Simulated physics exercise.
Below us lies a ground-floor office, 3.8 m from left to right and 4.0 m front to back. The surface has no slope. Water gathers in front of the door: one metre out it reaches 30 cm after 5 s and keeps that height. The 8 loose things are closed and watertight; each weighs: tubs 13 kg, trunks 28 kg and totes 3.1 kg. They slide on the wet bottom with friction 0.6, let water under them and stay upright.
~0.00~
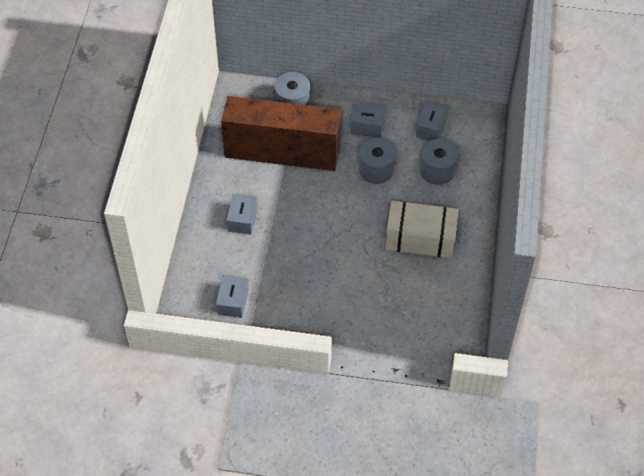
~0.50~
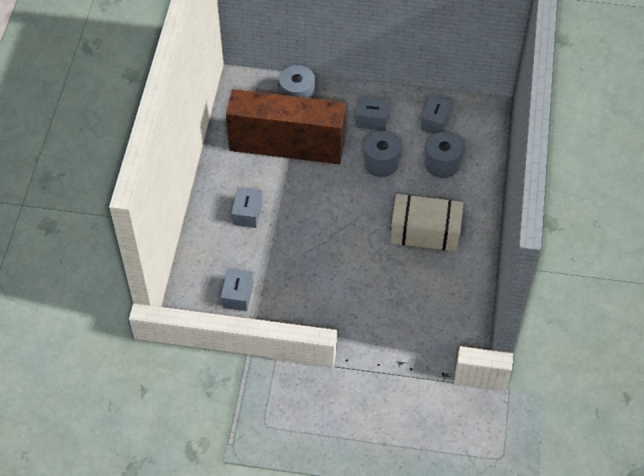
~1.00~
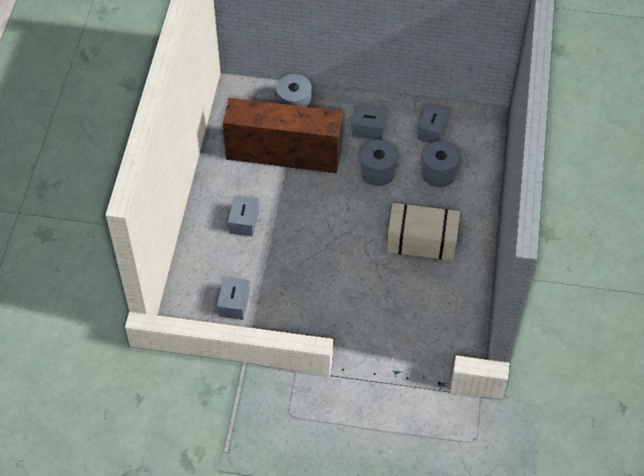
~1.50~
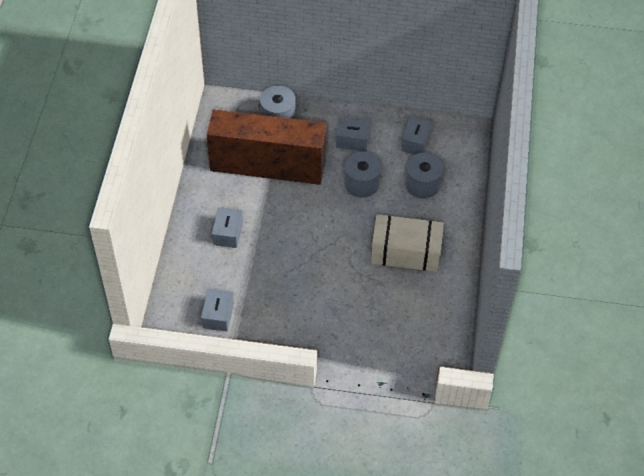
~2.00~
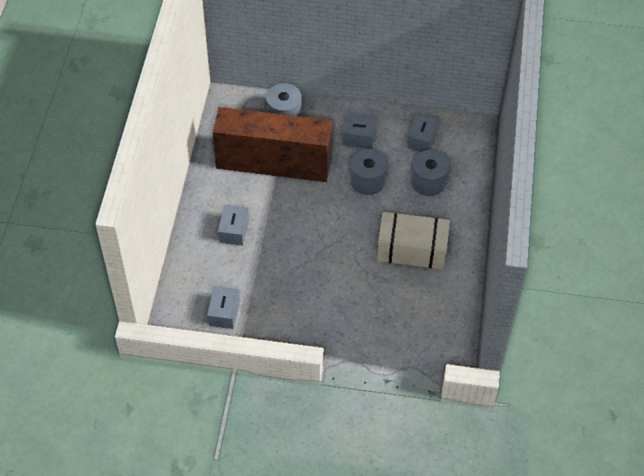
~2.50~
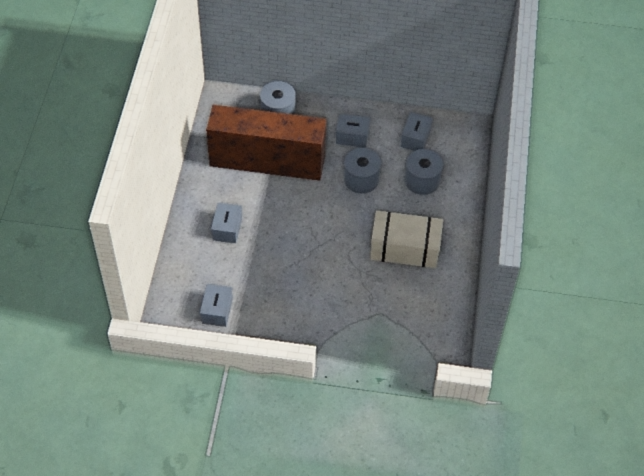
Greenish water surrounds a small roofless room and creeps through the doorway onto the floor.
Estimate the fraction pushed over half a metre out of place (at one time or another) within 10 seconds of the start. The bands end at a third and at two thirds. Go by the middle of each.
Share: At least two thirds.
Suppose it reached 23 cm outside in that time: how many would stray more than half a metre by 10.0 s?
Then 7.
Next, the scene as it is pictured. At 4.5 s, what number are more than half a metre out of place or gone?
I count 0.
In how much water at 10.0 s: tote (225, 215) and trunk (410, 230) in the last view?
Roughly 8 and 19 cm.
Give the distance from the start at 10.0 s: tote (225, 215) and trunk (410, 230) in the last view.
In turn: 200 cm, 150 cm.
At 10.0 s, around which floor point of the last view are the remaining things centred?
At about (276, 169).
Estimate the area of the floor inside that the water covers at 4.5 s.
About 6.0 m2.
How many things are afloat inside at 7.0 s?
6 of them.
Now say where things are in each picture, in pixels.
The first frame shows a tub at (440, 153) rests on the ground; a trunk at (423, 220) rests on the ground; 0.0 m2 under water; 0 of 8 have shifted.
The second frame shows a tub at (445, 147) rests on the ground; a trunk at (428, 213) rests on the ground; 0.0 m2 under water; 0 of 8 have shifted.
The third frame shows a tub at (441, 156), on the bottom; a trunk at (424, 223), on the bottom; water covers 0.0 m2; 0 of 8 have shifted.
The fourth frame shows a tub at (425, 167), on the bottom; a trunk at (408, 234), on the bottom; water covers 0.0 m2; 0 of 8 have shifted.
The fifth frame shows a tub at (431, 165), on the bottom; a trunk at (414, 231), on the bottom; water covers 0.1 m2; 0 of 8 have shifted.
The sixth frame shows a tub at (425, 164), on the bottom; a trunk at (408, 230) rests on the ground; water covers 0.7 m2; 0 of 8 have shifted.
After 3.5 s 0 of 8 are over 50 cm from their spots; 0 afloat.
After 4.5 s 0 of 8 are over 50 cm from their spots; 0 afloat.
After 7.0 s 4 of 8 are over 50 cm from their spots; 6 afloat.
After 10.0 s 8 of 8 are over 50 cm from their spots, and 8 have been at some point; 8 afloat.
